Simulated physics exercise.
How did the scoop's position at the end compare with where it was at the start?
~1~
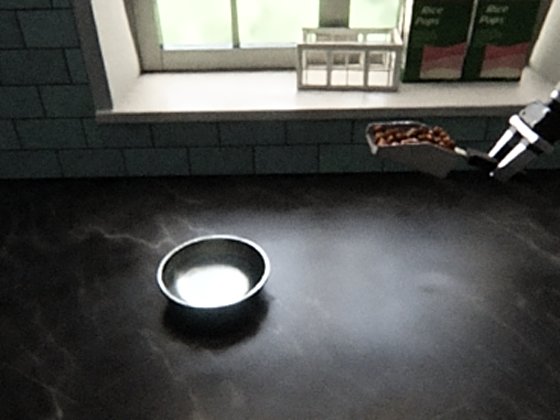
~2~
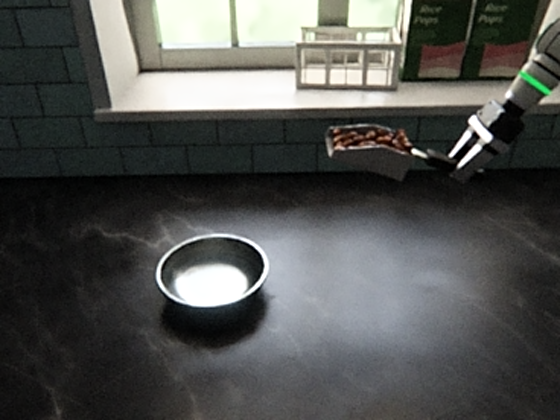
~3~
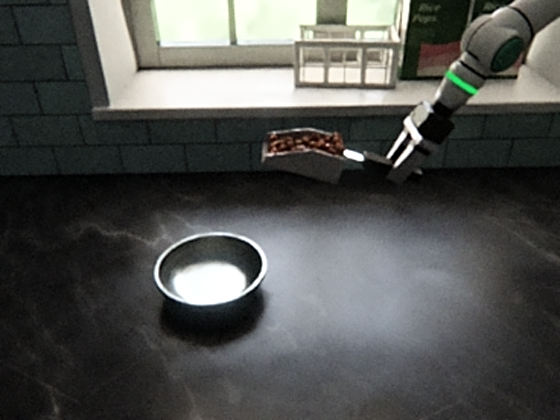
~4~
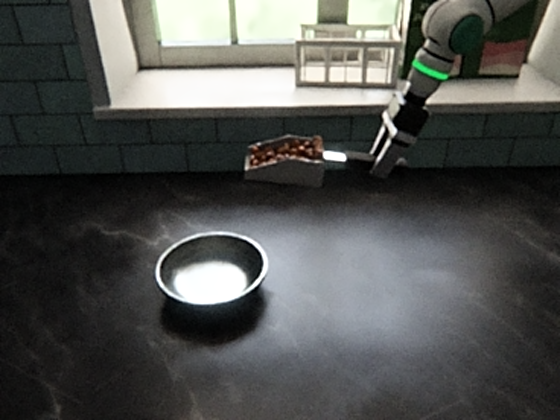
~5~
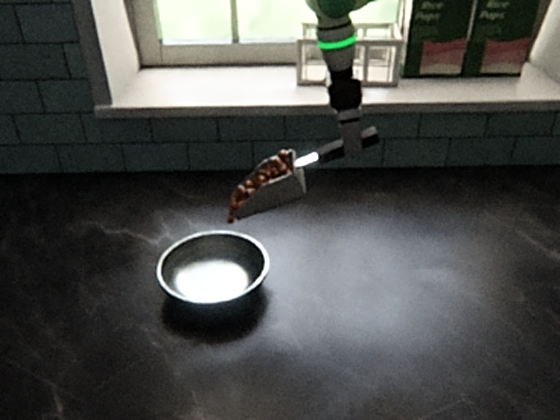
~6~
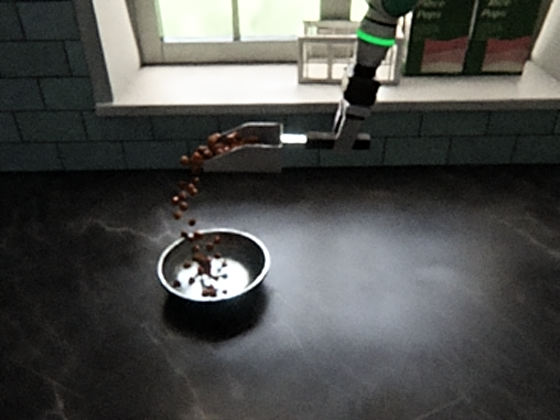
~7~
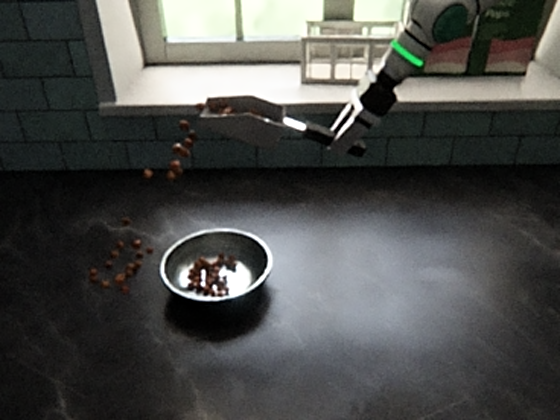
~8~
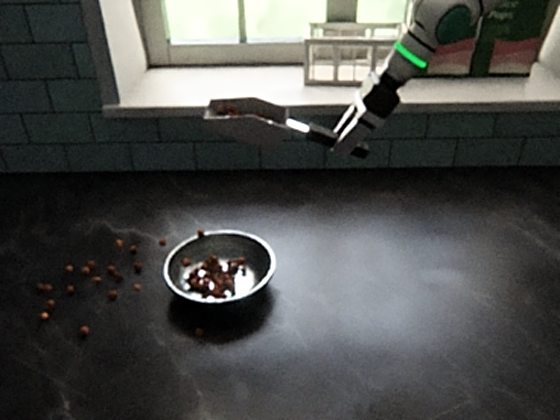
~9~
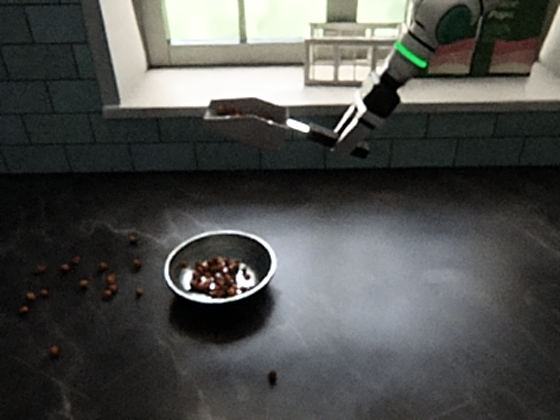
The scoop began over on the right side, near the green boxes, and ended well to the left and slightly higher, held in front of the window sill above the bowl.
